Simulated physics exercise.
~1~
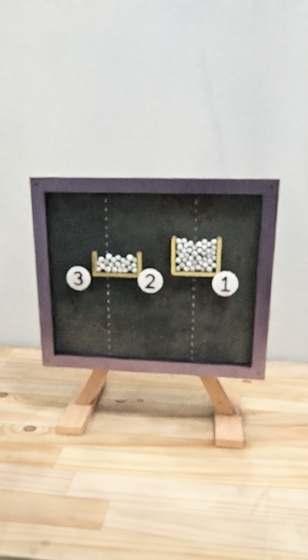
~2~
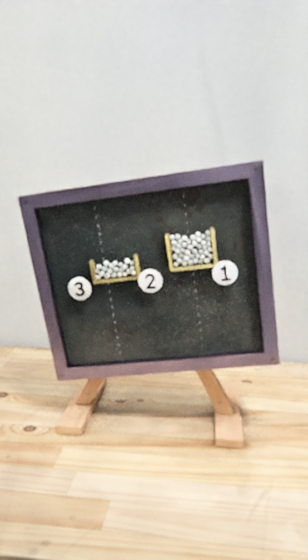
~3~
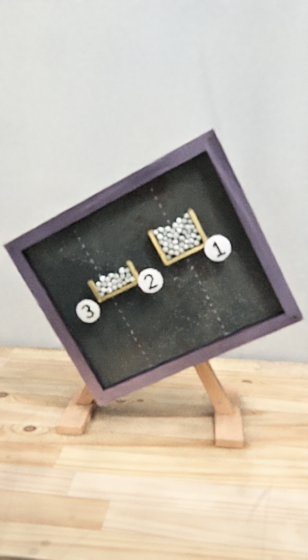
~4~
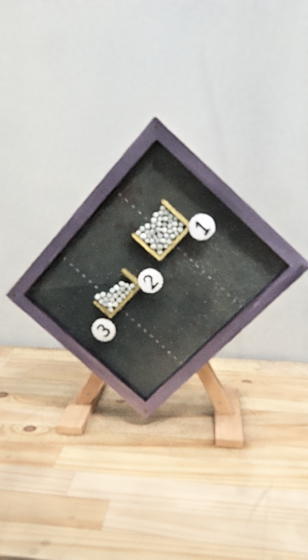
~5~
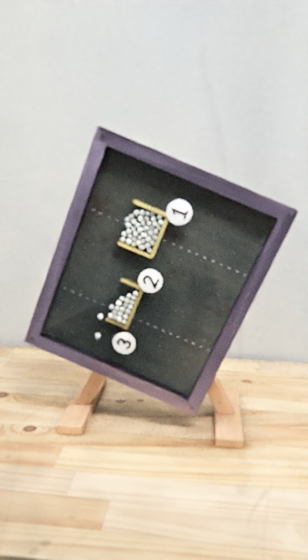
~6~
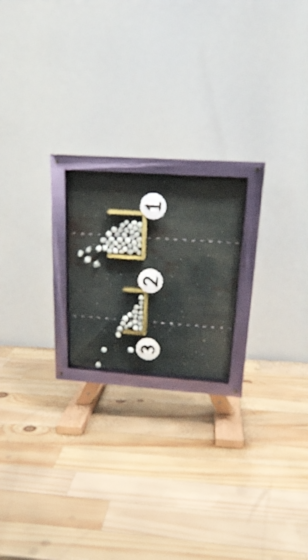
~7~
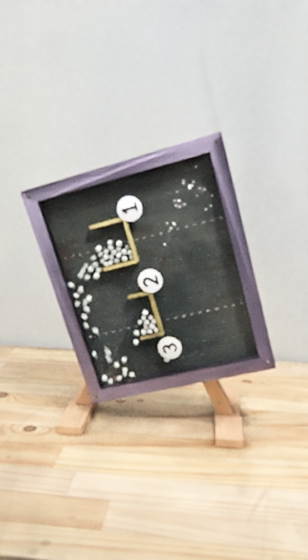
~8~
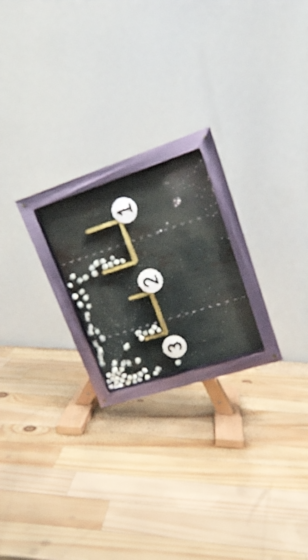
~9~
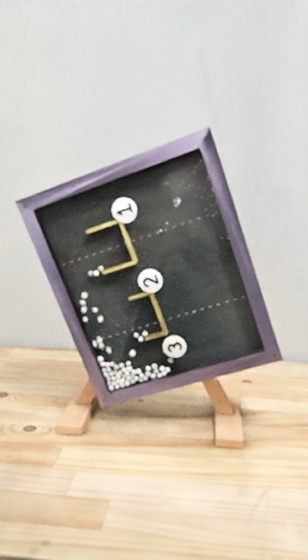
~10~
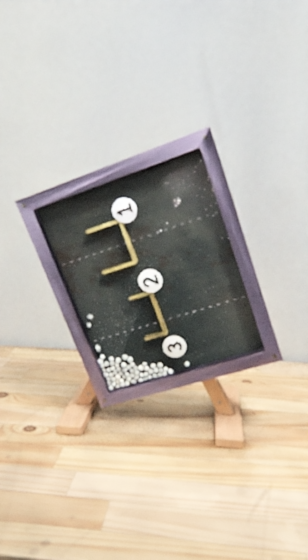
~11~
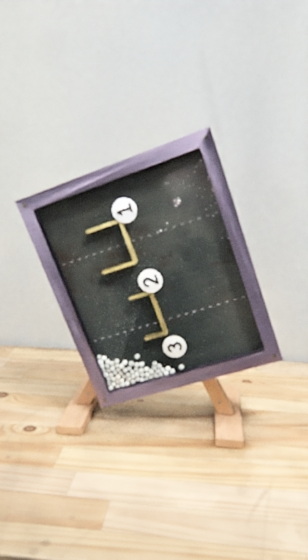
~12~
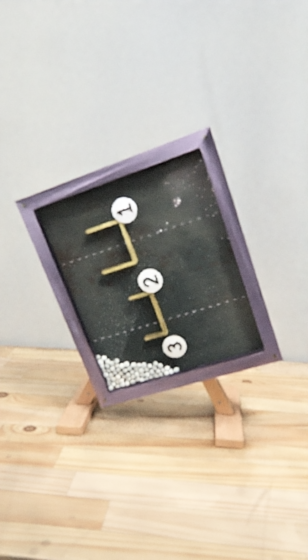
Purple-framed dark board turning anticlockwise on a wooden stand, white beads spilling from two yellow trays and settling in the bottom-left corner.
